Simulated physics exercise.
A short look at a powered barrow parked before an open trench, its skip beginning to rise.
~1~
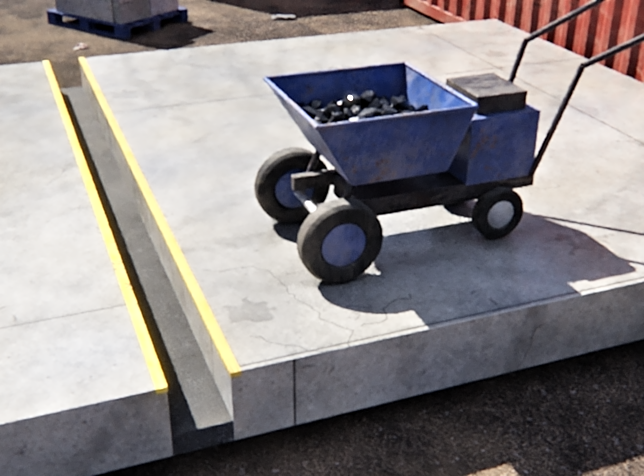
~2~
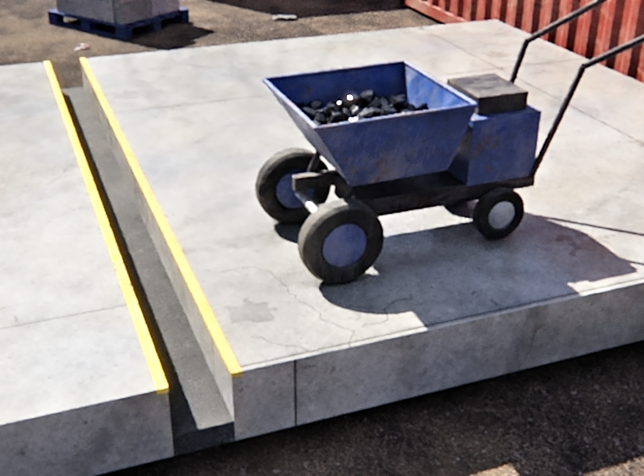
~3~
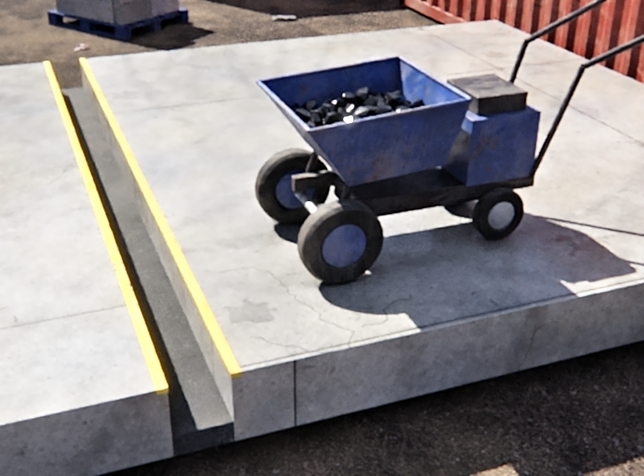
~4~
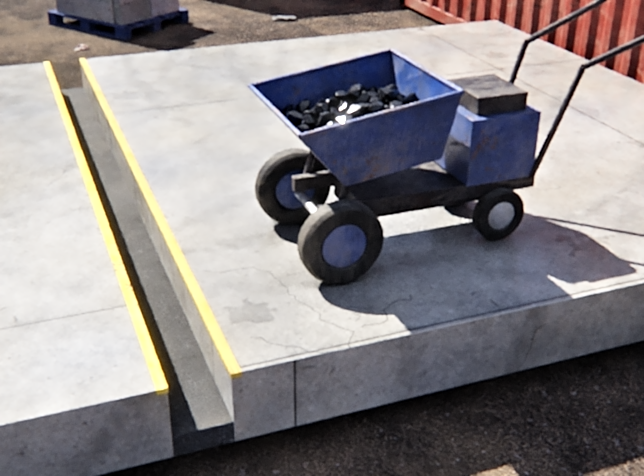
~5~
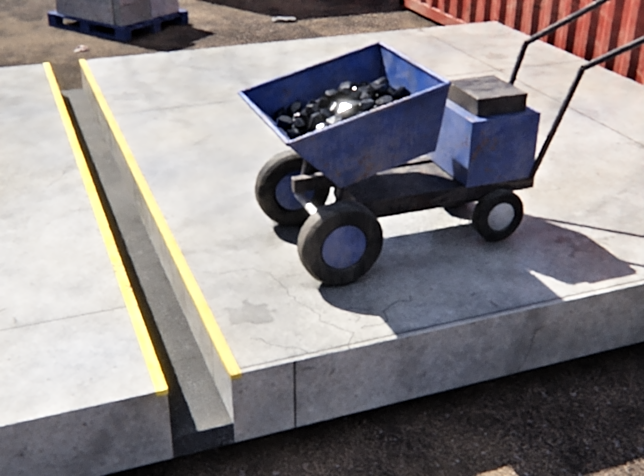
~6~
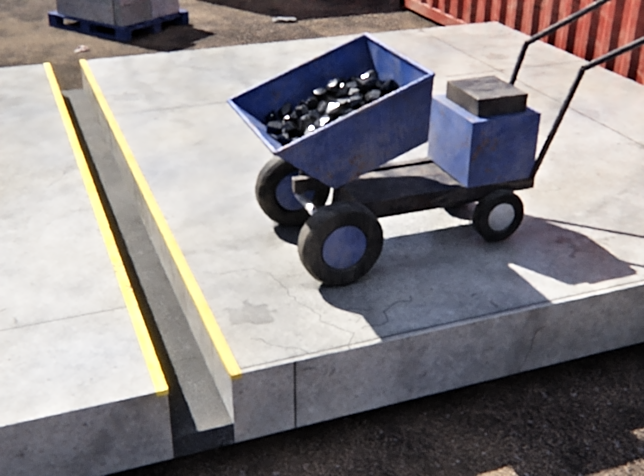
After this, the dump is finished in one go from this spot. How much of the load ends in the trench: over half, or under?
In the trench: More than half.
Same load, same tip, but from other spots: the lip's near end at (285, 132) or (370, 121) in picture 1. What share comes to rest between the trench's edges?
In turn 70 and 30 in a hundred.
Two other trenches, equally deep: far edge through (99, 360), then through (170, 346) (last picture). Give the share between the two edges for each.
First some 90, then 70 per cent.
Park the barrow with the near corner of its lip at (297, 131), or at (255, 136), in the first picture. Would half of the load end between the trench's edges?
At the first place most of it, at the second the smaller part.
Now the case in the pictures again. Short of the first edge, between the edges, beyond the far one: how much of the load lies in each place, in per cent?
In per cent, short 5, between 80 and beyond 0.
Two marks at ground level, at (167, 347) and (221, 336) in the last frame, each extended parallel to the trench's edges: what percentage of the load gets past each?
Roughly 20 per cent, and 80 per cent.
Shortly afterwards, skip tipped steeply; the whole lot in the skip.
Next, skip tipped right over; all but a few in the skip; only a few short of the trench; only a few in or heaped over the trench; only a few falling.
Some moments later, skip tipped right over; near half in the skip; a little short of the trench; near half in or heaped over the trench; only a few beyond it.
In the end, skip tipped right over; a little in the skip; a little short of the trench; the bulk in or heaped over the trench; only a few beyond it.
